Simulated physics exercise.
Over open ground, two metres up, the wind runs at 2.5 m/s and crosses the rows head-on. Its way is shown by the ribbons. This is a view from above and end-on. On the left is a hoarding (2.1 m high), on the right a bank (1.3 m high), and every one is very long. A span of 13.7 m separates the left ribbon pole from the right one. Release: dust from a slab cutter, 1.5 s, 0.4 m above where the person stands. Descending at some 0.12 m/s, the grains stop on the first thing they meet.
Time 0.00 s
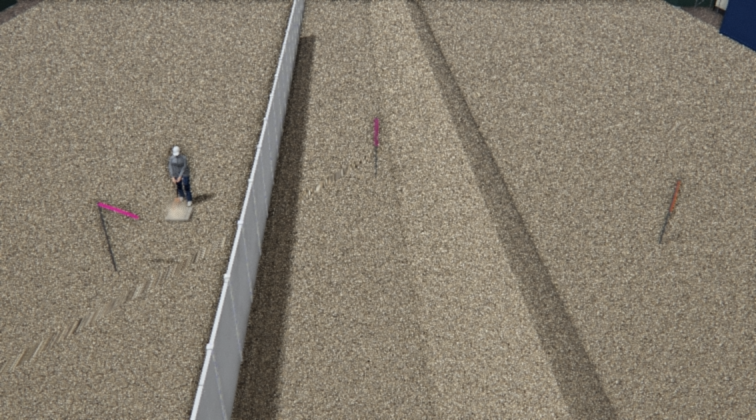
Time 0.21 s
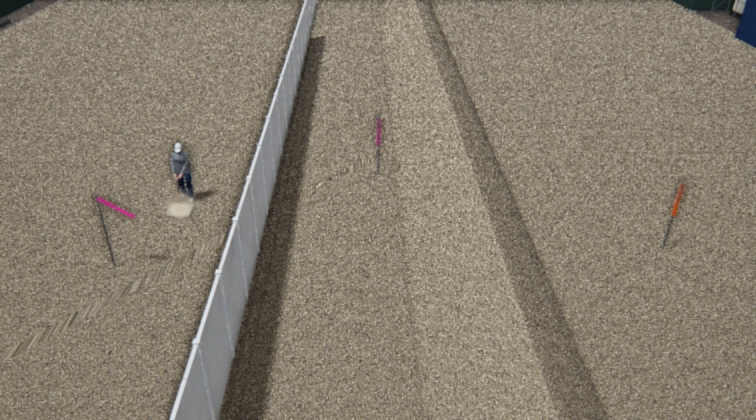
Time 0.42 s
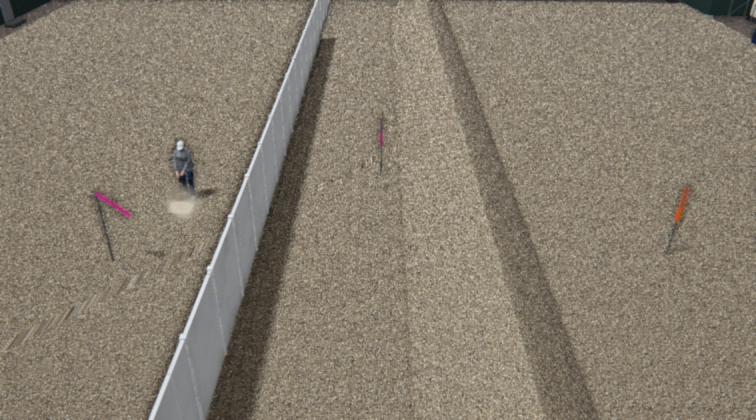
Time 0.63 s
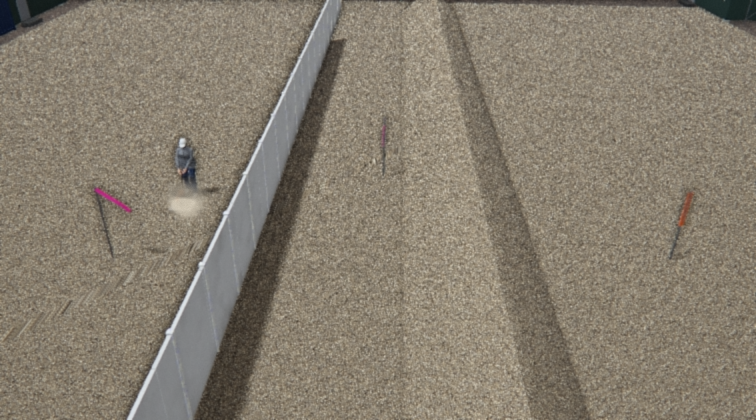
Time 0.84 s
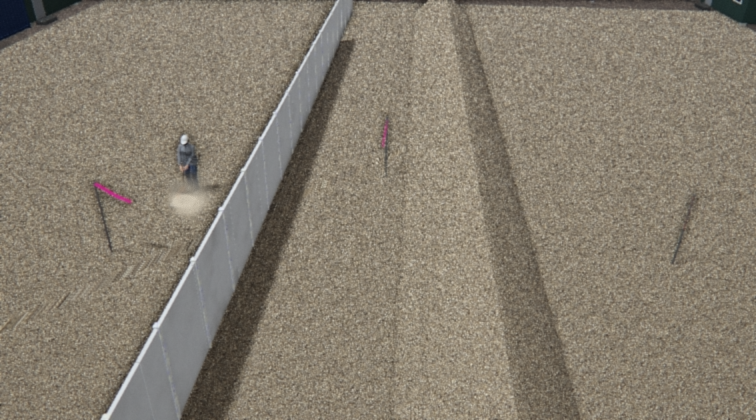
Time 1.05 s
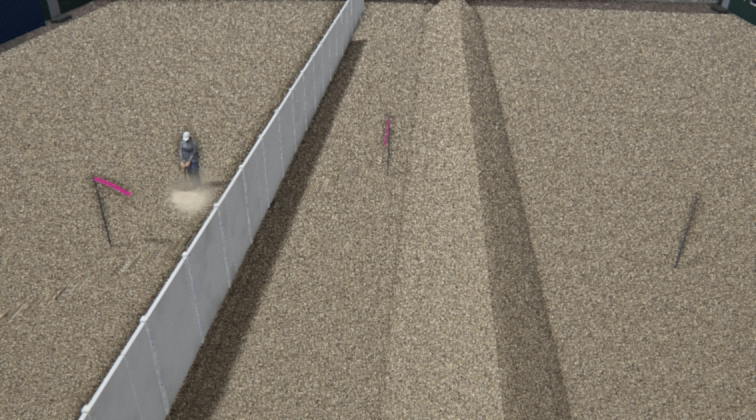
A person works at a pale slab left of the hoarding as dust slowly spreads rightward.
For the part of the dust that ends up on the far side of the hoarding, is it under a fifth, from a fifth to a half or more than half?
The part of the dust that ends up on the far side of the hoarding is between a fifth and a half.
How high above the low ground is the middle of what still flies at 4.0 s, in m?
Roughly 0.8 m up.
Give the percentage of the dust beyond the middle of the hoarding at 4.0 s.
I'd put it at about 10 percent.
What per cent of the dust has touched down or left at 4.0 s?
Roughly 35 per cent by then.
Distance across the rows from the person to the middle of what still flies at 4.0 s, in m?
Estimate: Some 1.5 m.
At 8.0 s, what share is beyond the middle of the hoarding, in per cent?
It's close to 30 percent.
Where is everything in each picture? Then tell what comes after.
In the first frame, the left ribbon ends at (138, 218), leaning 65 degrees to the right, the dust in the air spans x = 170 to 185 around y = 210 and it comes from (178, 211).
In the second frame, the right ribbon ends at (674, 216), hanging almost straight and the dust in the air spans x = 175 to 185 around y = 205.
In the third frame, the inner ribbon ends at (381, 146), hanging almost straight, the dust in the air spans x = 175 to 190 around y = 205 and the top of the hoarding crosses (259, 146).
In the fourth frame, the left ribbon ends at (130, 211), leaning 55 degrees to the right and the dust in the air spans x = 175 to 195 around y = 200.
In the fifth frame, the dust in the air spans x = 175 to 200 around y = 195.
In the sixth frame, the inner ribbon ends at (384, 146), hanging almost straight, the dust in the air spans x = 175 to 205 around y = 195 and the top of the bank crosses (469, 178).
After 2.5 s, 84 % is in the air or yet to come; 1 % is beyond the hoarding; the middle of what still flies is 0.4 m above the low ground, near (205, 192).
After 4.0 s, 65 % is in the air or yet to come; 9 % is beyond the hoarding; the middle of what still flies is 0.8 m above the low ground, near (228, 183).
After 8.0 s, 42 % is in the air or yet to come; 31 % is beyond the hoarding; the middle of what still flies is 3.0 m above the low ground, near (446, 114).
After 20.0 s, 19 % is in the air or yet to come; 34 % is beyond the hoarding.
After 45.0 s, 2 % is in the air or yet to come; 34 % is beyond the hoarding.
